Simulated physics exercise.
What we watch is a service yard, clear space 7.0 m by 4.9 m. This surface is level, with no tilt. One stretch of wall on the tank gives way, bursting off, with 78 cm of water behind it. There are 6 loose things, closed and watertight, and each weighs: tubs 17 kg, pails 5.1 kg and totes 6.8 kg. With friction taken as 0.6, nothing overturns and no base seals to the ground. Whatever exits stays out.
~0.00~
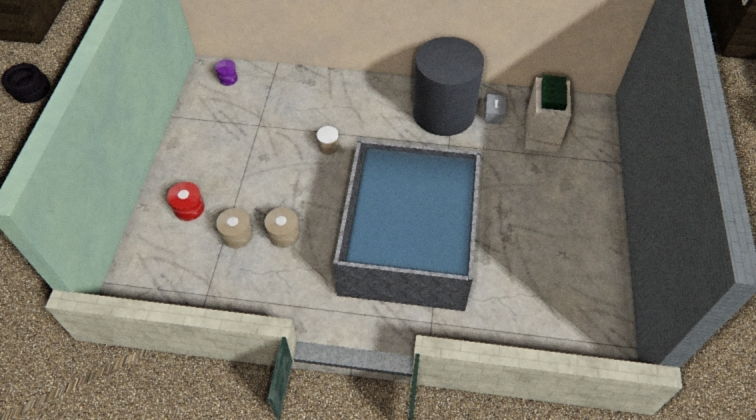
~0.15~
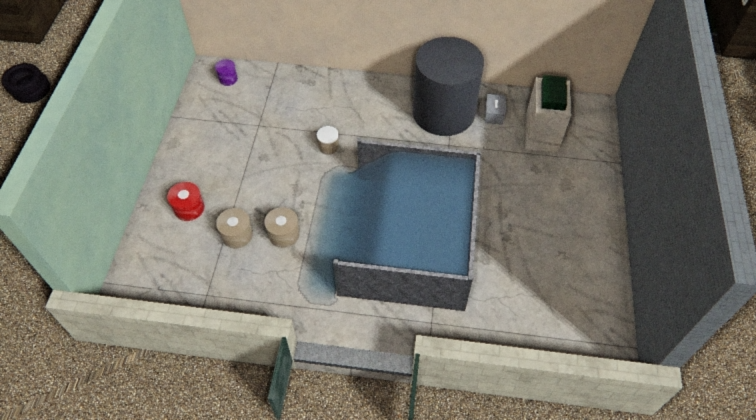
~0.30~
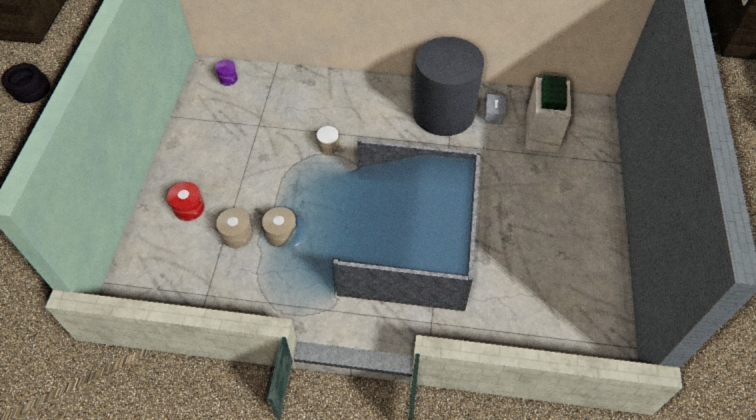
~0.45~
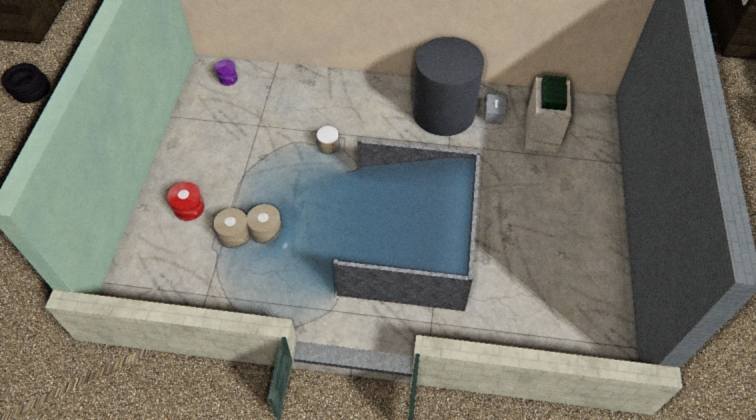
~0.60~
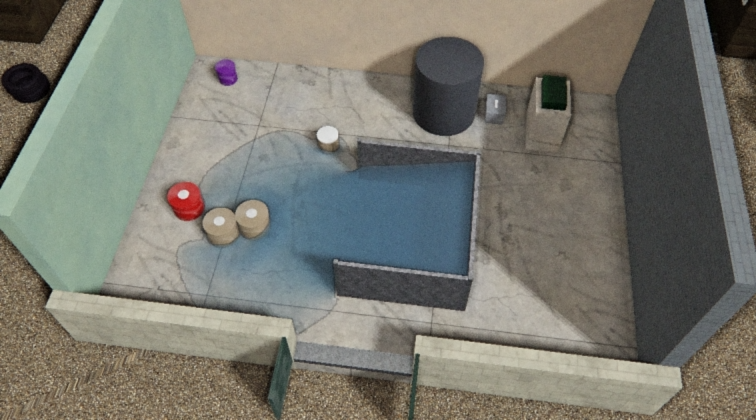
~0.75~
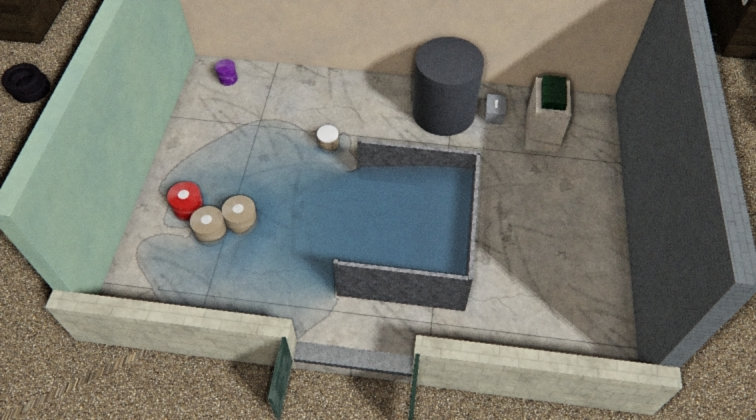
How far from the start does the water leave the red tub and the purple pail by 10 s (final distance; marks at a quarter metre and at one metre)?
Final spots: Red tub a long way off, purple pail a long way off.
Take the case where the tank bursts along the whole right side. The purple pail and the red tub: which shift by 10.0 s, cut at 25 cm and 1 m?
With that failure, the purple pail budges a short distance, and the red tub keeps its spot.
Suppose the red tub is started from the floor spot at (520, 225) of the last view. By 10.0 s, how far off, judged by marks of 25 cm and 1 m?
What happens is that it keeps still.
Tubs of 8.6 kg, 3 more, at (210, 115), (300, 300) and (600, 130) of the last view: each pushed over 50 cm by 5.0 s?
Result, in listed order: Exceeded / exceeded / not exceeded.
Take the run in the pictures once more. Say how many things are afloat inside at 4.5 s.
I get 3.
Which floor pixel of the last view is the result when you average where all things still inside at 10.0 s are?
(410, 155).
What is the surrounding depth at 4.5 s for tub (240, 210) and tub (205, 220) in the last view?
First about 18 cm, second about 12 cm.
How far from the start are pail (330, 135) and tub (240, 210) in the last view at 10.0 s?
Taking them in turn, the shifts are 350 cm and 350 cm.
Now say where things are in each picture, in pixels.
The red tub at (184, 195) rests on the ground; the purple pail at (225, 66) rests on the ground; water covers 3.2 m2; 0 of 6 have shifted, in the first frame.
The red tub at (184, 195) rests on the ground; the purple pail at (225, 66), on the bottom; water covers 4.4 m2; 0 of 6 have shifted, in the second frame.
The red tub at (184, 195) rests on the ground; the purple pail at (225, 66), on the bottom; water covers 5.8 m2; 0 of 6 have shifted, in the third frame.
The red tub at (184, 195) rests on the ground; the purple pail at (225, 66) rests on the ground; water covers 7.5 m2; 1 of 6 have shifted, in the fourth frame.
The red tub at (184, 195), on the bottom; the purple pail at (225, 66) rests on the ground; water covers 9.5 m2; 2 of 6 have shifted, in the fifth frame.
The red tub at (184, 195) rests on the ground; the purple pail at (225, 66), on the bottom; water covers 11.4 m2; 2 of 6 have shifted, in the sixth frame.
After 2.0 s the red tub is near (143, 182), 0.5 m from its start, afloat; the purple pail is near (225, 56), 0.2 m from its start, afloat; 0 of 6 are out; 4 afloat.
After 4.5 s the red tub is near (225, 91), 2.0 m from its start, afloat; the purple pail is near (397, 144), 3.2 m from its start, aground; 0 of 6 are out; 3 afloat.
After 7.0 s the red tub is near (241, 82), 2.3 m from its start, aground; the purple pail is near (353, 131), 2.6 m from its start, afloat; 0 of 6 are out; 3 afloat.
After 10.0 s the red tub is near (224, 84), 2.2 m from its start, aground; the purple pail is near (453, 160), 4.1 m from its start, afloat; 0 of 6 are out; 1 afloat.
